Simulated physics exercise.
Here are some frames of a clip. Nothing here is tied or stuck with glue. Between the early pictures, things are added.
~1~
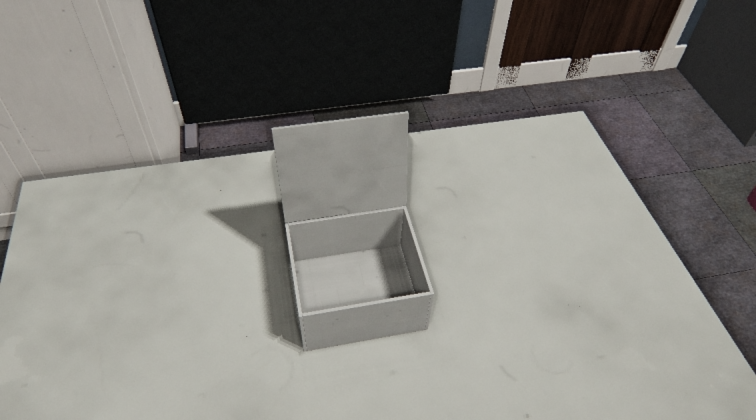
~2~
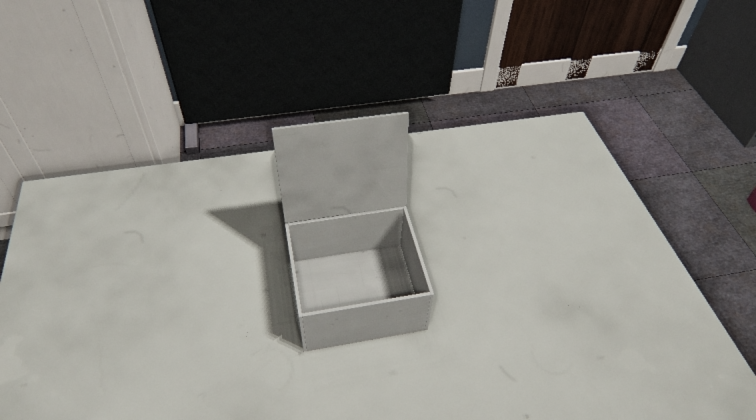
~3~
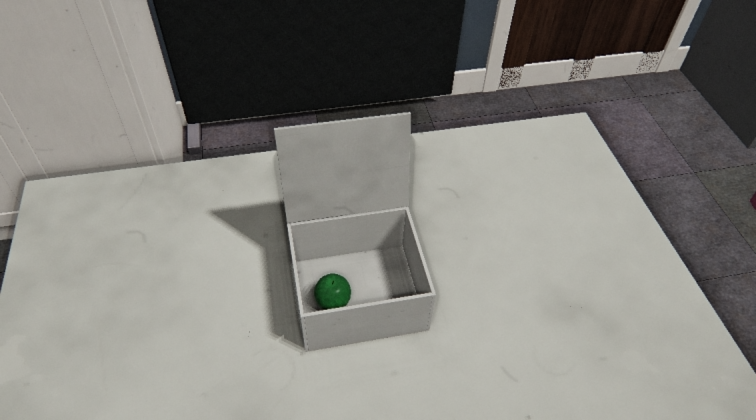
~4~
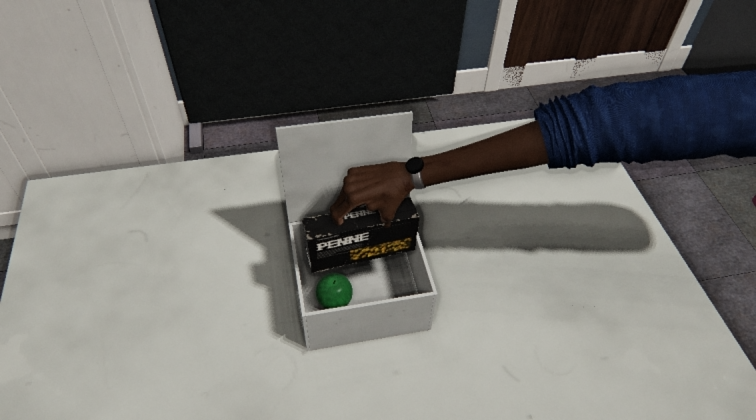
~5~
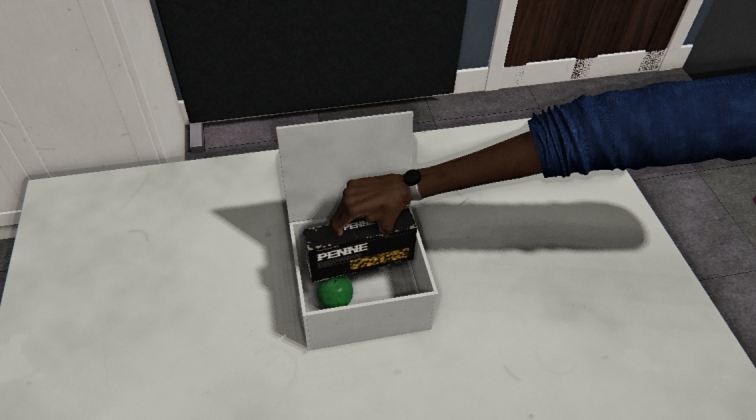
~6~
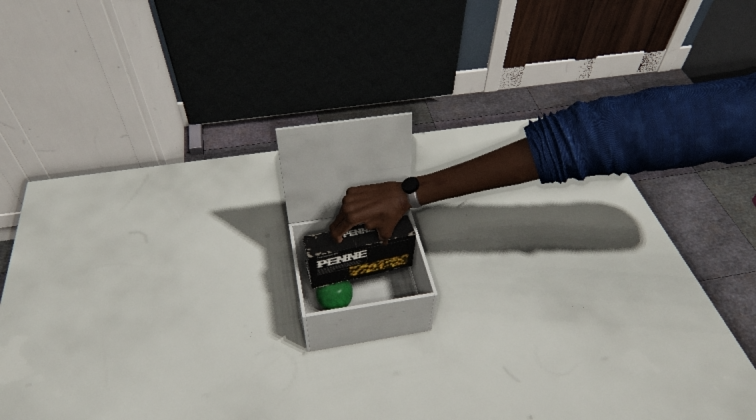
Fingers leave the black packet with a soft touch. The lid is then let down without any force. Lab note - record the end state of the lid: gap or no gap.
The lid makes it down.
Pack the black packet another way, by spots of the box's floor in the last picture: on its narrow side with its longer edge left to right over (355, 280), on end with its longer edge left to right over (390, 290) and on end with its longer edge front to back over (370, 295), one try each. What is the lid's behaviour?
On the first go the lid comes to rest closed, on the second it is stopped short, on the third it is stopped short.
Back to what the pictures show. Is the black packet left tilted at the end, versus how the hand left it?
At the finish the black packet goes crooked.
Then, 0.60 s after the last picture, black packet on its side near (356, 274); green apple rolled about its own width.
Then, 1.60 s after the last picture, lid 58° above the rim; black packet on its side near (356, 275); green apple rolled about its own width.
Then, 2.20 s after the last picture, lid 4° above the rim; black packet on its side near (356, 275); green apple rolled about its own width.
At rest, lid shut; tipped over in the box, black packet; moved from the start, green apple. Seen from the same camera at the end, black packet near (356, 275).
